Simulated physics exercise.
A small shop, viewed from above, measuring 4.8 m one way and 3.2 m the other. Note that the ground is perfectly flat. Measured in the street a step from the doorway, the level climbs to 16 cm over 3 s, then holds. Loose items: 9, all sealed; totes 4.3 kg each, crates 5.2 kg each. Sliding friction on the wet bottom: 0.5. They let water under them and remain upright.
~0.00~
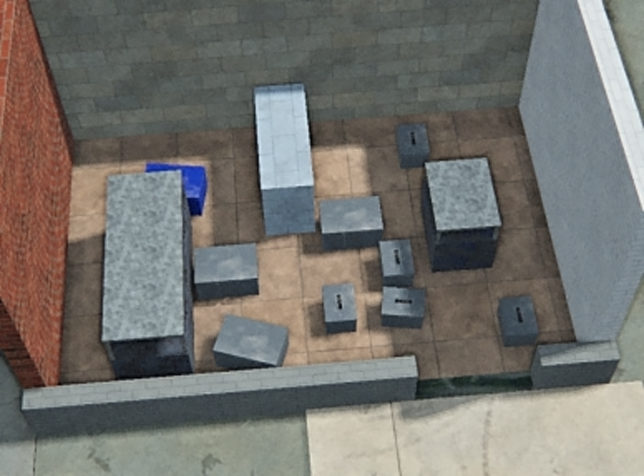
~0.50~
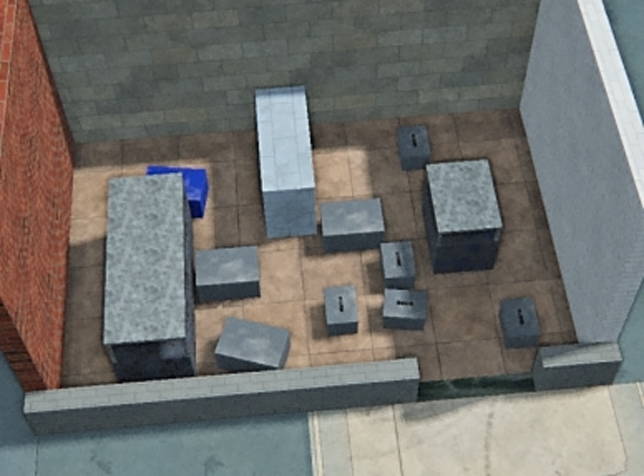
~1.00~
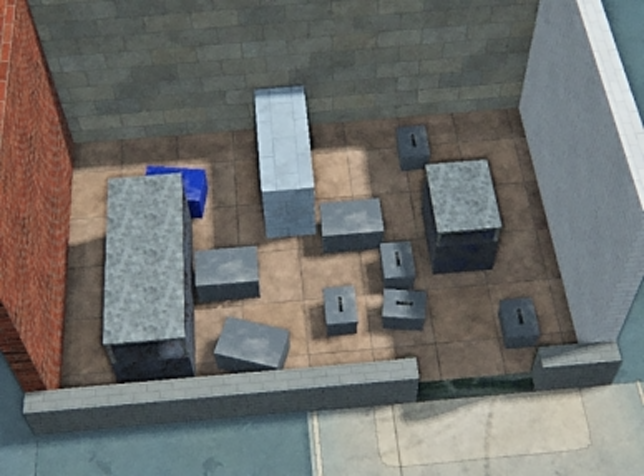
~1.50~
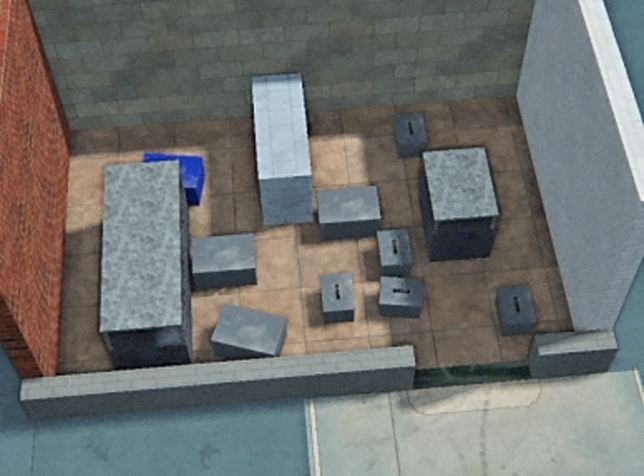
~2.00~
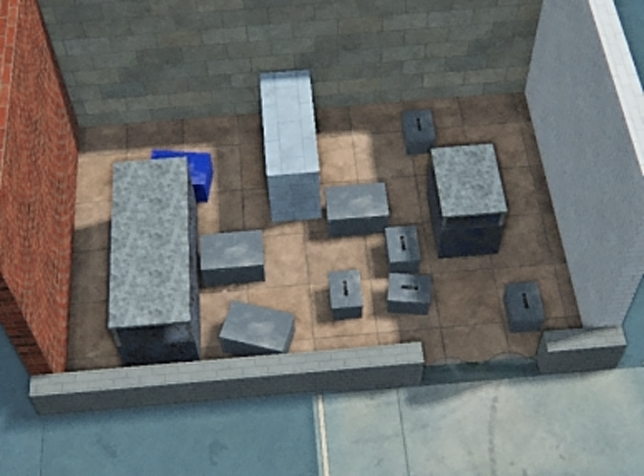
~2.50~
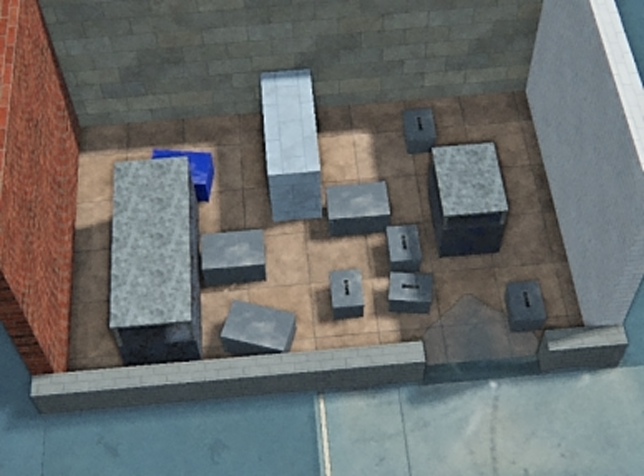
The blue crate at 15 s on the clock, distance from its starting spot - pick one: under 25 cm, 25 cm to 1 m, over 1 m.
25 cm to 1 m.
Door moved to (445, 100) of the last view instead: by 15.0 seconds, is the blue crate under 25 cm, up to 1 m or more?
Observation: Blue crate small displacement.
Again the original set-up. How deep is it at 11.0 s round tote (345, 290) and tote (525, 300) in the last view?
Depth approx. 5 cm / 9 cm.
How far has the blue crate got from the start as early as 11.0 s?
I'd guess some 60 cm by then.
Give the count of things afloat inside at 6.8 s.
I count 3.
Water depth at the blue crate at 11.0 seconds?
Somewhere close to 3 cm.
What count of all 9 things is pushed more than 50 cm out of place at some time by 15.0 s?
I make it 9.
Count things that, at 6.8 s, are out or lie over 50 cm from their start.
I make it 3 by then.
After 3.5 s the blue crate is near (179, 167), 0.0 m from its start, aground; 0 afloat.
After 6.8 s the blue crate is near (179, 167), 0.0 m from its start, aground; 3 afloat.
After 11.0 s the blue crate is near (129, 143), 0.6 m from its start, afloat; 9 afloat.
After 15.0 s the blue crate is near (104, 174), 0.7 m from its start, afloat; 9 afloat.
